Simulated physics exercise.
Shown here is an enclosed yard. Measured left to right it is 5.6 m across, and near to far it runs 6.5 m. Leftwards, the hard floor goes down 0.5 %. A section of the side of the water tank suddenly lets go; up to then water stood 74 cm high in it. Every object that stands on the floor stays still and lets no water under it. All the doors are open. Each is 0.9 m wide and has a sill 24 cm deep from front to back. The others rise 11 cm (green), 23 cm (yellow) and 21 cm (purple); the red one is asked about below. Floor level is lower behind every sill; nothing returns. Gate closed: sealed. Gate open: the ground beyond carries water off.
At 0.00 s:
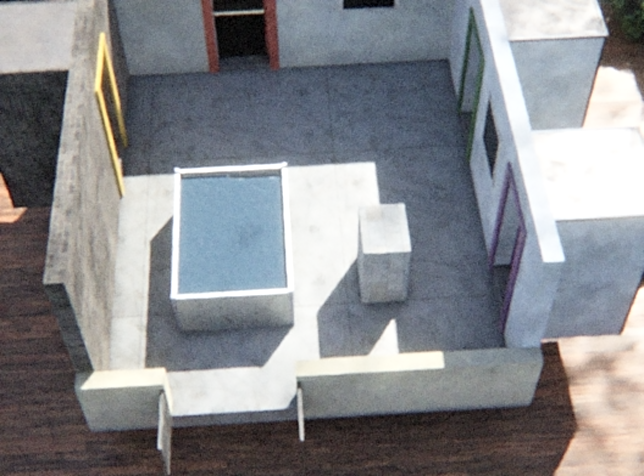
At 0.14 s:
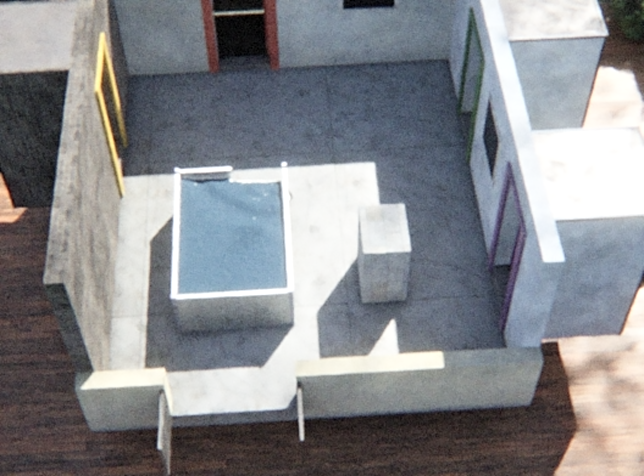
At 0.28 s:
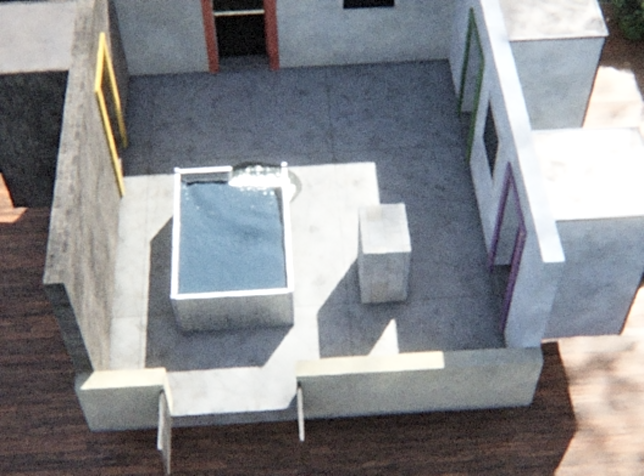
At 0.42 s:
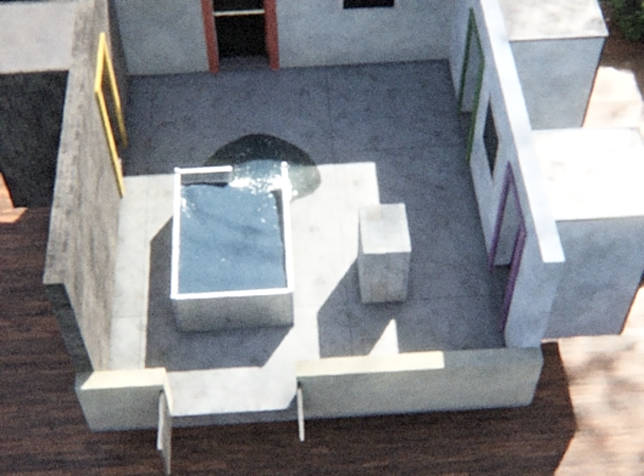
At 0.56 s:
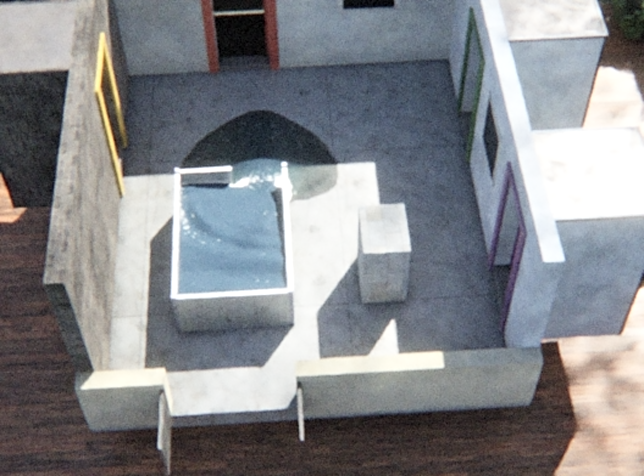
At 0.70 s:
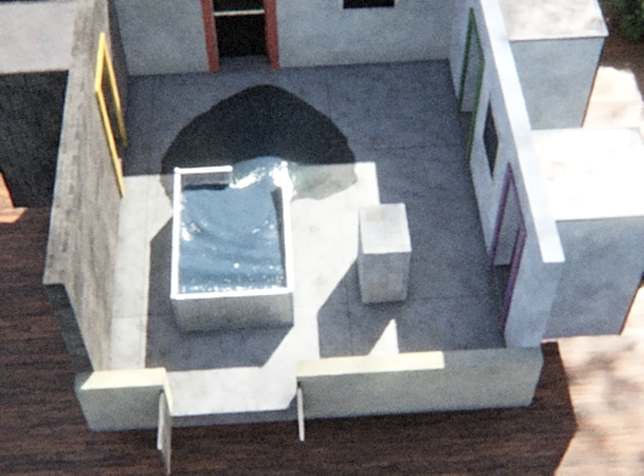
In an enclosed yard, water pours from the tank's far side and spreads across the floor.
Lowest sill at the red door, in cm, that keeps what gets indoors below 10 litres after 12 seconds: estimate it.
My estimate is 24 cm.
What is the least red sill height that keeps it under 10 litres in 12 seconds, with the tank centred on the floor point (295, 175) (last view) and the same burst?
Then it needs to be around 17 cm high.
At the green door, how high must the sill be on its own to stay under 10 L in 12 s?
Roughly 6.5 cm at the green door.
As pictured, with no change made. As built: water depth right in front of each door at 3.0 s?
Centimetres: Green = 7, yellow = 2, purple = 0, red = 20.
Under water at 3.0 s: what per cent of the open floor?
Close to 40 per cent is wet.
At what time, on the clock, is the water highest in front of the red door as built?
Peak: Close to 2.6 s.
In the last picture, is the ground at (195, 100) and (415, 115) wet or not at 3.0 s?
First soaked, then soaked.
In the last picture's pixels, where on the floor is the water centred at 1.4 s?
The balance point sits at roughly (247, 221).
After 1.4 s water covers 35 % of the floor, deepest (35 cm) near (259, 194); 4 cm at the red door, 25 litres in over its 9 cm sill.
After 3.0 s water covers 40 % of the floor, deepest (28 cm) near (438, 59); 20 cm at the red door, 173 litres in over its 9 cm sill.
After 12.0 s water covers 100 % of the floor, deepest (10 cm) near (109, 381); 8 cm at the red door, 270 litres in over its 9 cm sill.
At the red door as built, the water arrived by 0.9 s and peaked near 23 cm at 2.6 s.
With a sill of 20.5 cm, 29 litres would have come in within the 12 s; with 28 cm, 1 litre. So under 10 litres takes about 24 cm.
